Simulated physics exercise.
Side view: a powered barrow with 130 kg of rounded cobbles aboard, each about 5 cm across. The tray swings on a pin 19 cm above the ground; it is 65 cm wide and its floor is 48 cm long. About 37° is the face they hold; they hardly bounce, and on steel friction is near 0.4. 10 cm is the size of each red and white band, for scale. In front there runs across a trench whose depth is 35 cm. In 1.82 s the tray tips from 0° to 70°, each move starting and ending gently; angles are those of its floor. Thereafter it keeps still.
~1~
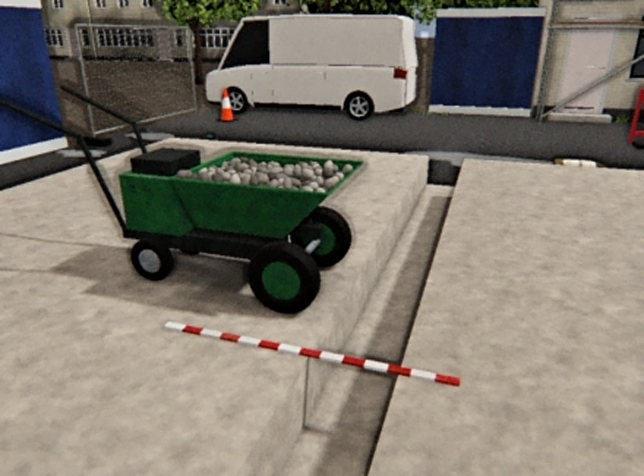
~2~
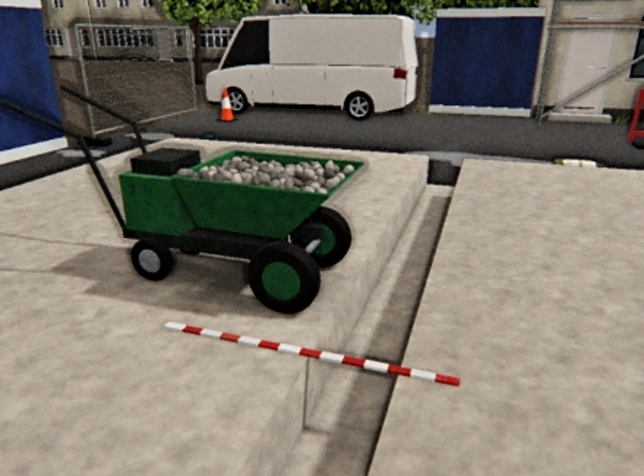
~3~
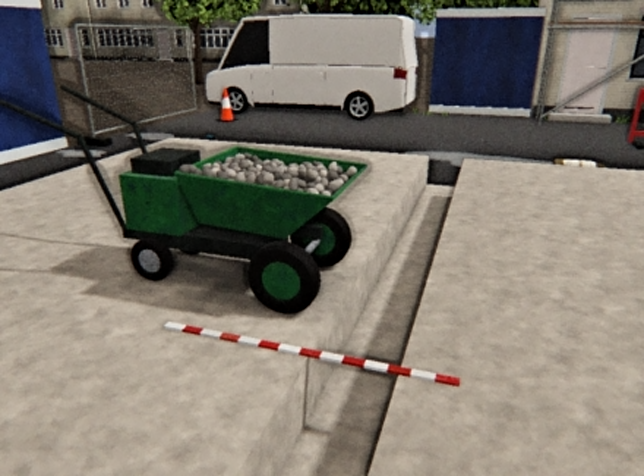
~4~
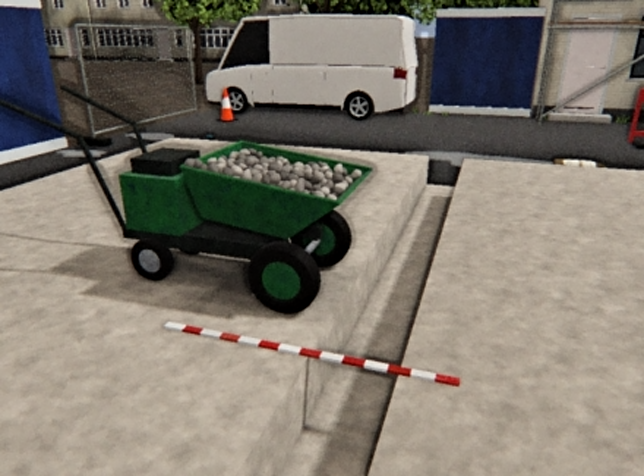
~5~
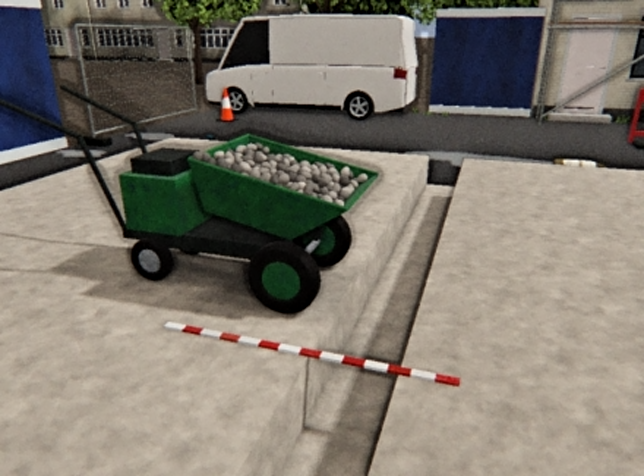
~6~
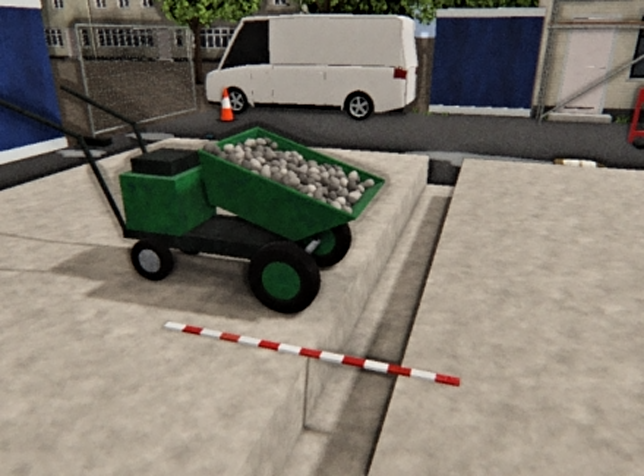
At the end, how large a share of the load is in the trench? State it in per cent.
A share of about 52 per cent.
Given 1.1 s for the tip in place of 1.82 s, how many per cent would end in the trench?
With that timing, about 45 per cent.
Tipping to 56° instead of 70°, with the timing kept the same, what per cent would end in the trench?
Around 55 per cent would finish in the trench.
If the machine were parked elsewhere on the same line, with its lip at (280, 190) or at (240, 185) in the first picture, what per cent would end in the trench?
100 % and 85 %.
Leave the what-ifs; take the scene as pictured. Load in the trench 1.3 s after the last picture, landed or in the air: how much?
Roughly 25 percent of the load.
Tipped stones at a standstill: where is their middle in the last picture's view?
I'd point to around (413, 337).
Then, 0.8 s after the last picture the floor is at 59°, 96 % in the tray, 3 % in the trench; the foremost stones are at (418, 294).
Then, 1.3 s after the last picture the floor is at 70°, 33 % in the tray, 25 % in the trench, 42 % past the trench; the foremost stones are at (531, 328).
Then, 1.7 s after the last picture the floor is at 70°, 8 % in the tray, 41 % in the trench, 50 % past the trench; the foremost stones are at (601, 335).
Then, 3.6 s after the last picture the floor is at 70°, 0 % in the tray, 52 % in the trench, 48 % past the trench; the foremost stones are at (632, 342).
